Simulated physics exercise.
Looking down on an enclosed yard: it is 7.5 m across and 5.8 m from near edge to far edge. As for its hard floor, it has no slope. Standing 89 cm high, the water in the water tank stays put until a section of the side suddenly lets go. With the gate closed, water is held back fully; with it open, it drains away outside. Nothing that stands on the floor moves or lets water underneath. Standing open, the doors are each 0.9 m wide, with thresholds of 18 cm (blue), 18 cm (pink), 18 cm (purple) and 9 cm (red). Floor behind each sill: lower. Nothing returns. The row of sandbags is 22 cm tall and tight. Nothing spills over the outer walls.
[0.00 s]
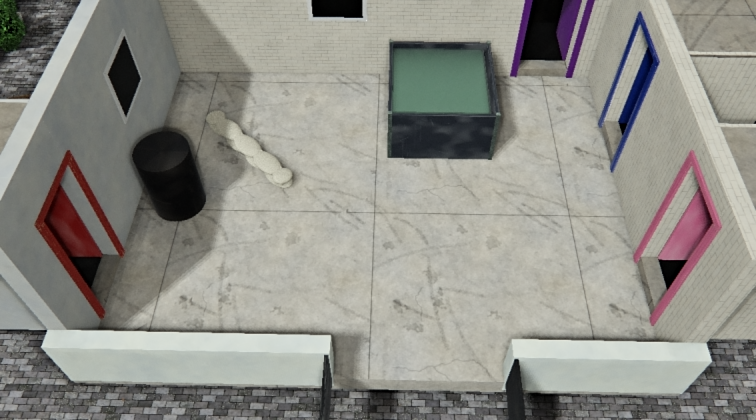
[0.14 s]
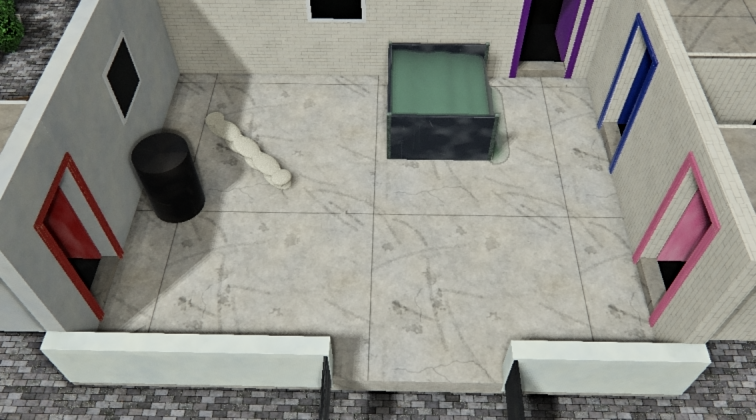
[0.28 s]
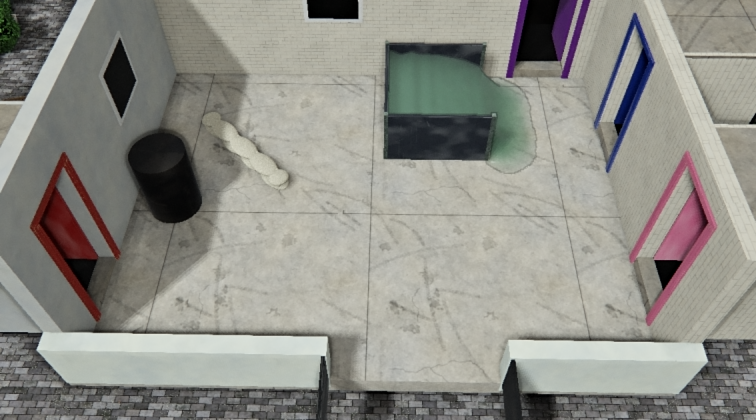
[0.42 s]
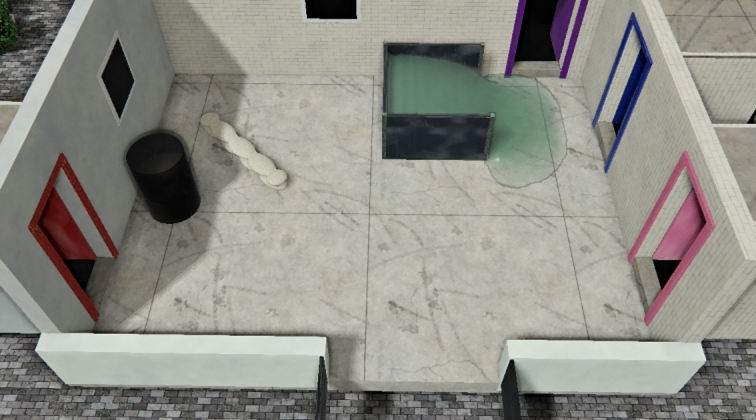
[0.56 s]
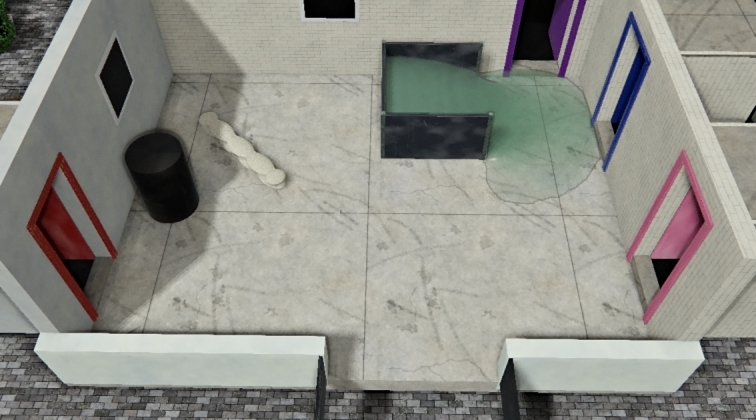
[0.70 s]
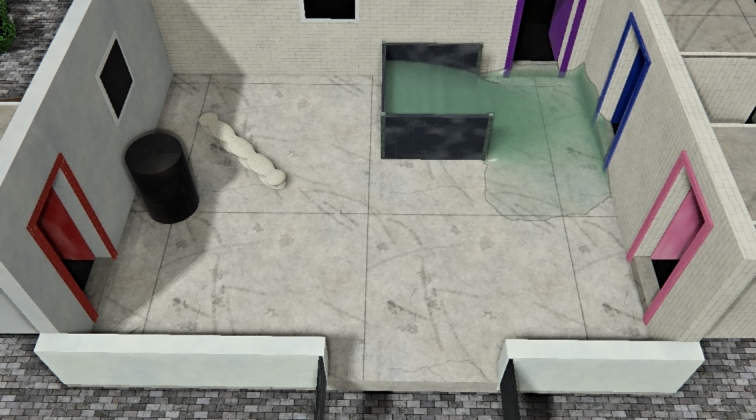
A dark-sided tank of green water stands near the back wall of a pale, marble-like walled yard, seen from high above. A black cylinder and a cream, twisted bar lie to the left, with a red doorway on the left and purple, blue and pink ones around the right. Water pours from the tank's open right side, spreading across the floor to the right wall while the tank's level lowers.
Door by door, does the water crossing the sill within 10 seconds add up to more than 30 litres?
Door by door: The blue door: Yes; the pink door: No; the purple door: Yes; the red door: No.
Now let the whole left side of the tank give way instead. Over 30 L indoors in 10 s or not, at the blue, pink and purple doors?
Then it goes blue fine, pink fine, purple fine.
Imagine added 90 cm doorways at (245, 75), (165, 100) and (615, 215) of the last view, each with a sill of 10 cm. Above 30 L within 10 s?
Per doorway, in order: Insufficient / insufficient / sufficient.
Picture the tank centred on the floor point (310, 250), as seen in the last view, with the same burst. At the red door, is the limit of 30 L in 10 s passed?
Against the limit, the red door gets no more than that.
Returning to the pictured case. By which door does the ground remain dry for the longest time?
Red.
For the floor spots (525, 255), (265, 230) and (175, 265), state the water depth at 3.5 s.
First spot near 5 cm, second near 0 cm, third near 0 cm.
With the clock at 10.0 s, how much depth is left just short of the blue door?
Roughly 7.5 centimetres.
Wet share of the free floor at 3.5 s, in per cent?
Wet share: Near 40 percent.
After 1.4 s water covers 15 % of the floor and is deepest (55 cm) near (573, 83); blue door 47 cm at the sill, 121 L in, pink door 5 cm at the sill, 0 L in, purple door 32 cm at the sill, 12 L in, red door not reached.
After 2.2 s water covers 20 % of the floor and is deepest (33 cm) near (593, 163); blue door 34 cm at the sill, 246 L in, pink door 10 cm at the sill, 0 L in, purple door 33 cm at the sill, 94 L in, red door not reached.
After 3.5 s water covers 40 % of the floor and is deepest (27 cm) near (629, 354); blue door 18 cm at the sill, 290 L in, pink door 8 cm at the sill, 0 L in, purple door 17 cm at the sill, 134 L in, red door not reached.
After 6.0 s water covers 65 % of the floor and is deepest (14 cm) near (616, 354); blue door 7 cm at the sill, 292 L in, pink door 11 cm at the sill, 0 L in, purple door 7 cm at the sill, 135 L in, red door not reached.
After 10.0 s water covers 90 % of the floor and is deepest (9 cm) near (113, 267); blue door 7 cm at the sill, 292 L in, pink door 7 cm at the sill, 0 L in, purple door 8 cm at the sill, 136 L in, red door 8 cm at the sill, 1 L in.
